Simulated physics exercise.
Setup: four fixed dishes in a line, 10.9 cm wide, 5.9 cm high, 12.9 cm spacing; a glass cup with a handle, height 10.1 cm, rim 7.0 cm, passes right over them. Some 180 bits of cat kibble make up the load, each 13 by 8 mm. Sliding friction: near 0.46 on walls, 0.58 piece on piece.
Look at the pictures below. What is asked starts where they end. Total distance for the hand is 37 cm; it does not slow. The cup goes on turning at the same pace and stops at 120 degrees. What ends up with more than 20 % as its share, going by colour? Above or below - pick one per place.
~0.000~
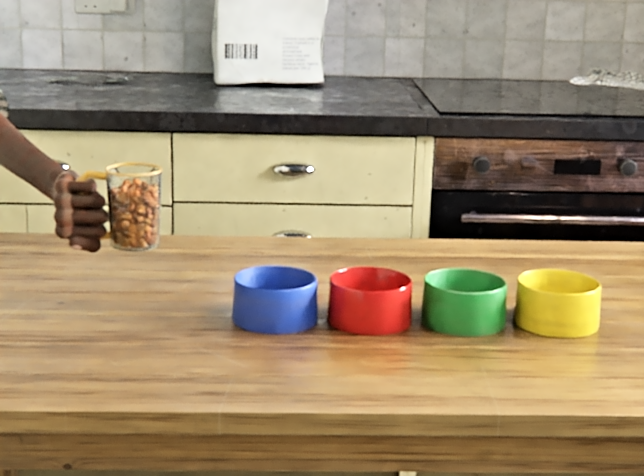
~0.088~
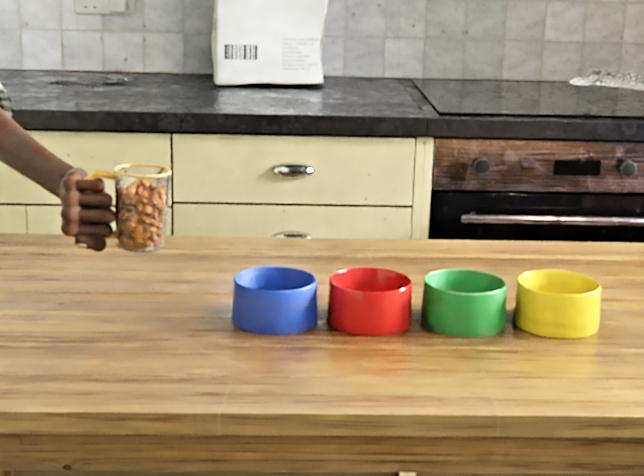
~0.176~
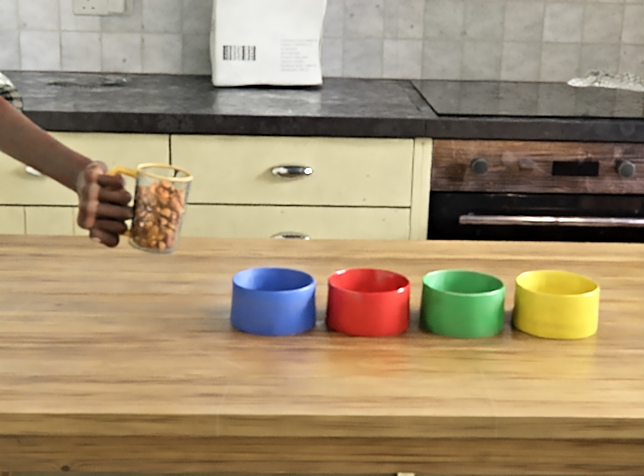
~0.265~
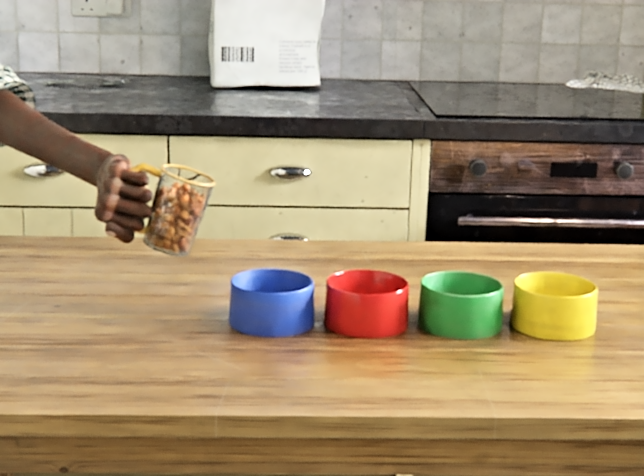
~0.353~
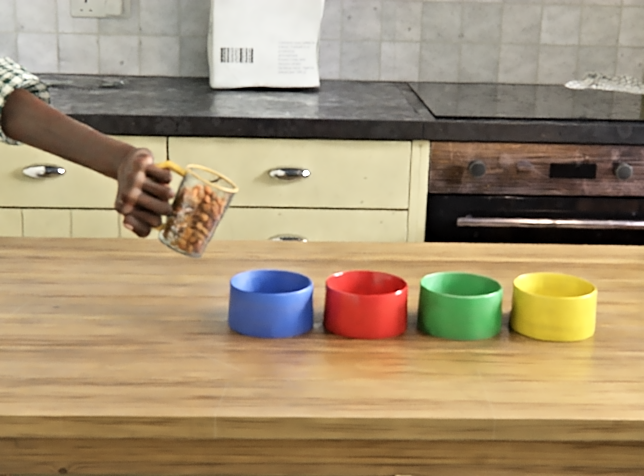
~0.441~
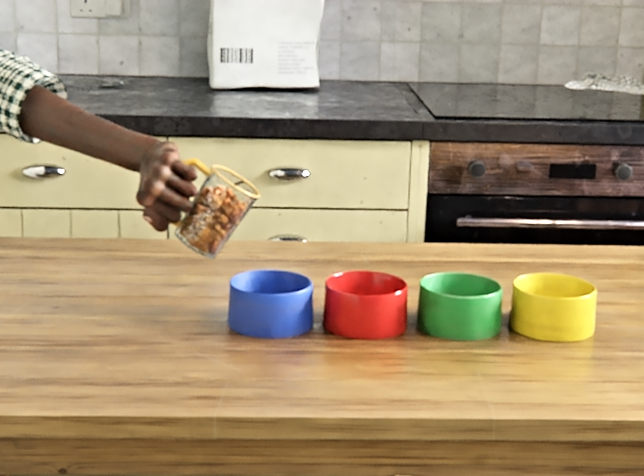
Red: Below; blue: Below; green: Above; yellow: Below; counter: Below.
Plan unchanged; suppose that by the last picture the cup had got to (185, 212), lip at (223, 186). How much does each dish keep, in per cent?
The red dish keeps 0, the blue dish 0, the green dish 100 and the yellow dish 0.
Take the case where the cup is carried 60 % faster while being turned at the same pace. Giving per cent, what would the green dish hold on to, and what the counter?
The shares would then be green 100 and counter 0.
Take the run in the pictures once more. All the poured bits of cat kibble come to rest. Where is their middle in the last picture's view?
My guess is close to (461, 312).
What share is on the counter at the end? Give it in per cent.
Estimate: Near 0 per cent.
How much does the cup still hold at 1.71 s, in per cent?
About 20 percent.
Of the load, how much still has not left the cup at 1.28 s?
My estimate is about 95 per cent.
Then, at 0.95 s, tilt 74 degrees; cup holds 100 %.
After 1.28 s, tilt 101 degrees; cup holds 95 %, green 5 %.
After 1.71 s, tilt 120 degrees; cup holds 20 %, green 80 %.
In the end, at 2.4 s, red 0 %, blue 0 %, green 100 %, yellow 0 %, counter 0 %.
